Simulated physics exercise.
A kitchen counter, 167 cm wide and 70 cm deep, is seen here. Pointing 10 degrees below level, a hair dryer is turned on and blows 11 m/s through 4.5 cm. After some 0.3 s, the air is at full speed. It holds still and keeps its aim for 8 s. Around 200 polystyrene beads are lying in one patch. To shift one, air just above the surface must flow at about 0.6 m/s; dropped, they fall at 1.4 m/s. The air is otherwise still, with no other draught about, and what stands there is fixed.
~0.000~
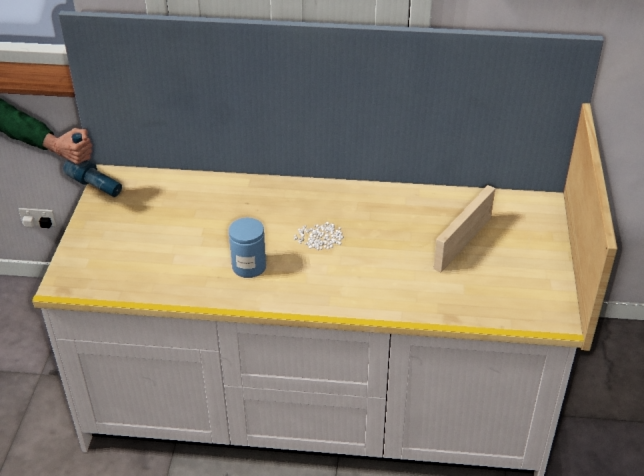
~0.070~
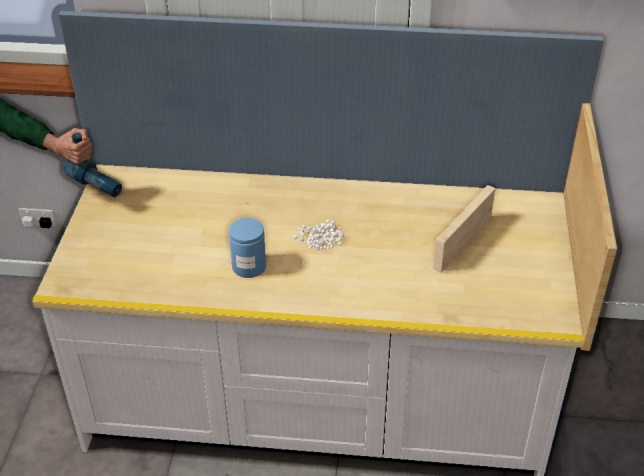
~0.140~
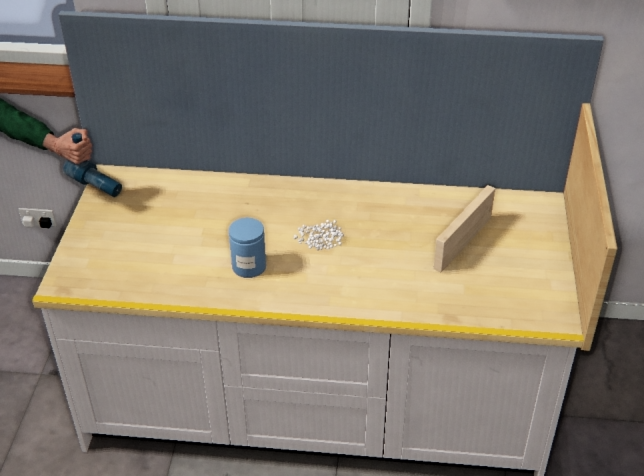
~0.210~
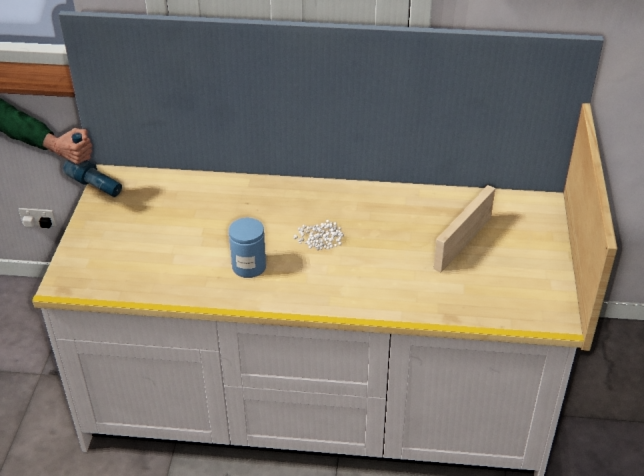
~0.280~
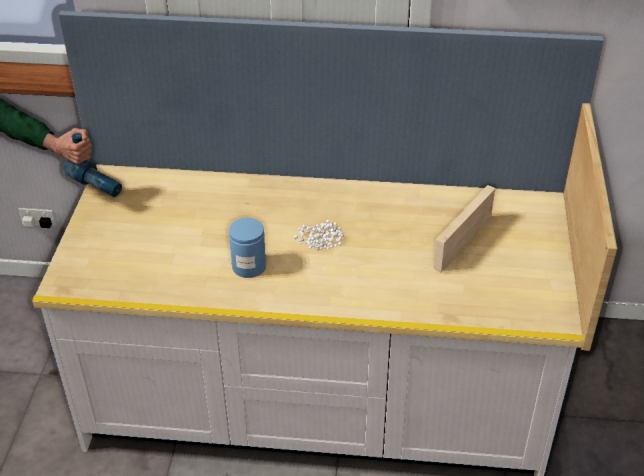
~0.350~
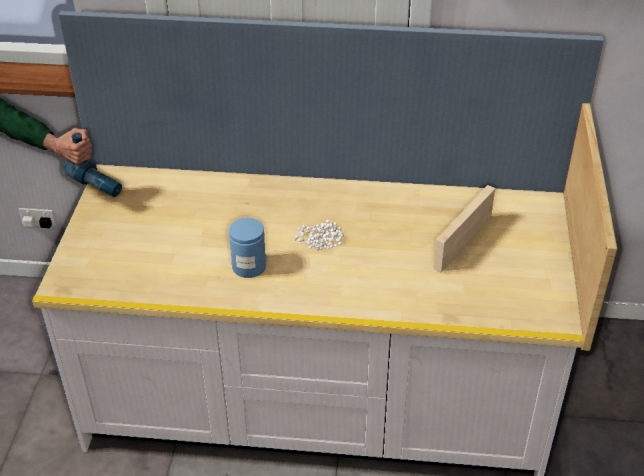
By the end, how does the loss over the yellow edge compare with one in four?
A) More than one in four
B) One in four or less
(B) One in four or less.
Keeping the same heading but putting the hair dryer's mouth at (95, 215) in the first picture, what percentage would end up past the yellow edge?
That gives roughly 0 % in the end.
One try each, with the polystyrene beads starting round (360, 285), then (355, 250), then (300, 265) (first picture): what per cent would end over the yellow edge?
First try near 90 %, second near 30 %, third near 70 %.
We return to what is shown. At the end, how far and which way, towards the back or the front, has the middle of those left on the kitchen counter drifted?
Toward the rear, roughly 25 cm.
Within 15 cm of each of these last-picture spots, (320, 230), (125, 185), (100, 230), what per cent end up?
0 %, 0 %, 0 %.
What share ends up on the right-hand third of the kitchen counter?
It comes out near 100 in a hundred.
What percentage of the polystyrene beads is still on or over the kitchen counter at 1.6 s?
Near 100 per cent, more or less.
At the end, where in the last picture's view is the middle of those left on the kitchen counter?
The middle is around pixel (517, 201).
After 1.6 s the count stands so, 2 % are over the yellow edge; the middle of those still in play is near (479, 202).
After 2.6 s the count stands so, 2 % are over the yellow edge; the middle of those still in play is near (494, 198).
After 4.4 s the count stands so, 2 % are over the yellow edge; the middle of those still in play is near (513, 202).
After 8.0 s, at the end, 2 % are over the yellow edge; the middle of those still in play is near (517, 201).
